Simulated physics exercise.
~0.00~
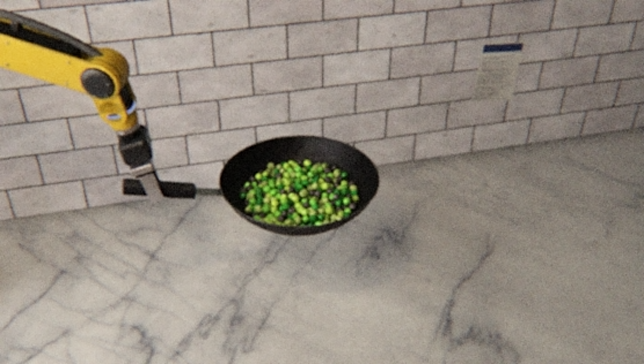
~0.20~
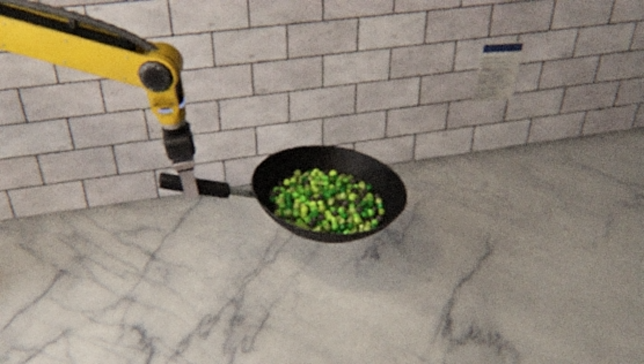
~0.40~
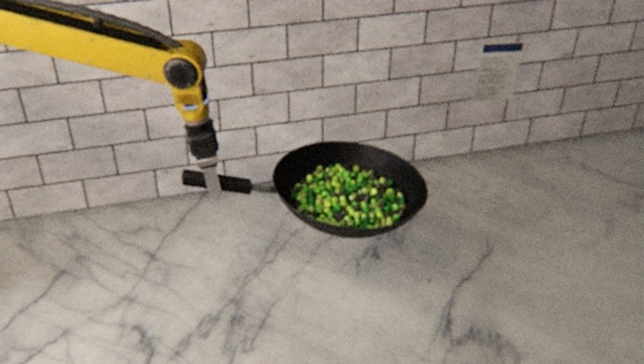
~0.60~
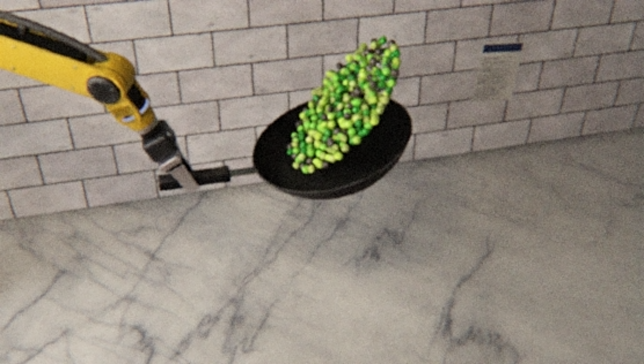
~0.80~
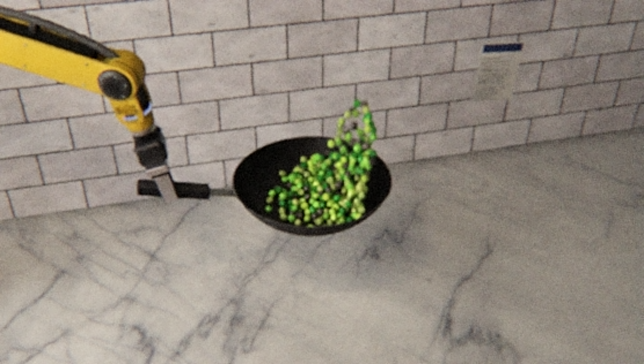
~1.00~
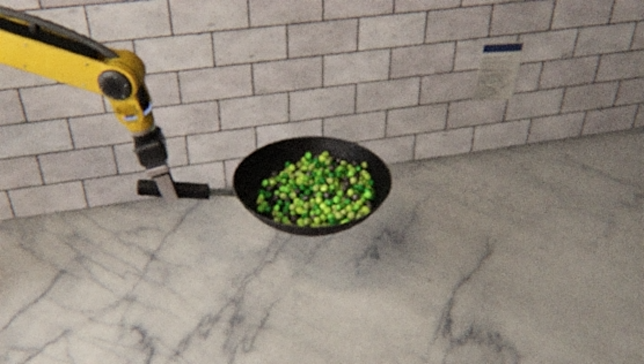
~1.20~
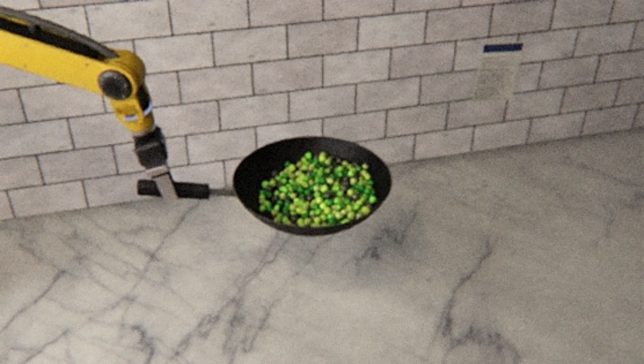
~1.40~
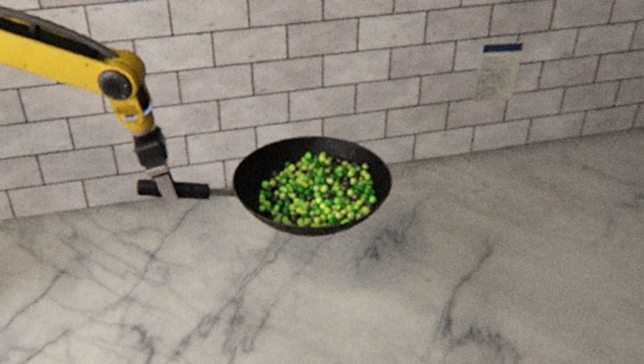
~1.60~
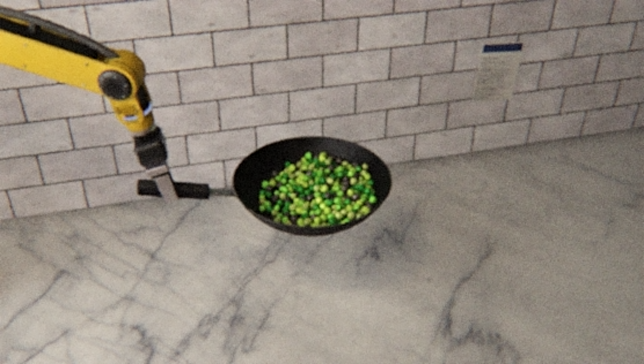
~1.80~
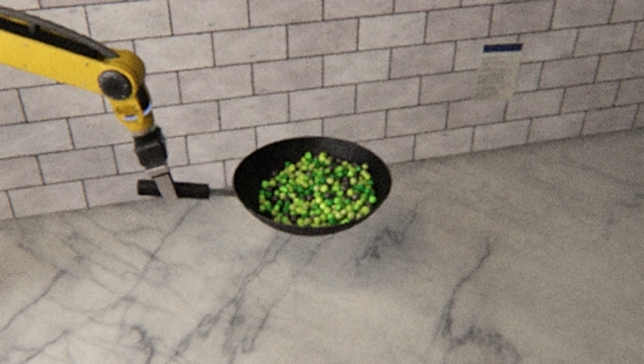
A yellow robot arm reaching in from the upper left grips the handle of a black frying pan heaped with small round sweets in shades of green, with some darker ones among them. Seen from slightly above by a still camera, the pan hovers over a grey-veined marble counter before a pale brick-tiled wall. The arm slides the pan to the right, then pulls it back left while tipping its far side upward, tossing the sweets up in a tall slanting mass. The pan levels as they tumble back in. They settle in a heap, and everything stays still, with none on the counter.
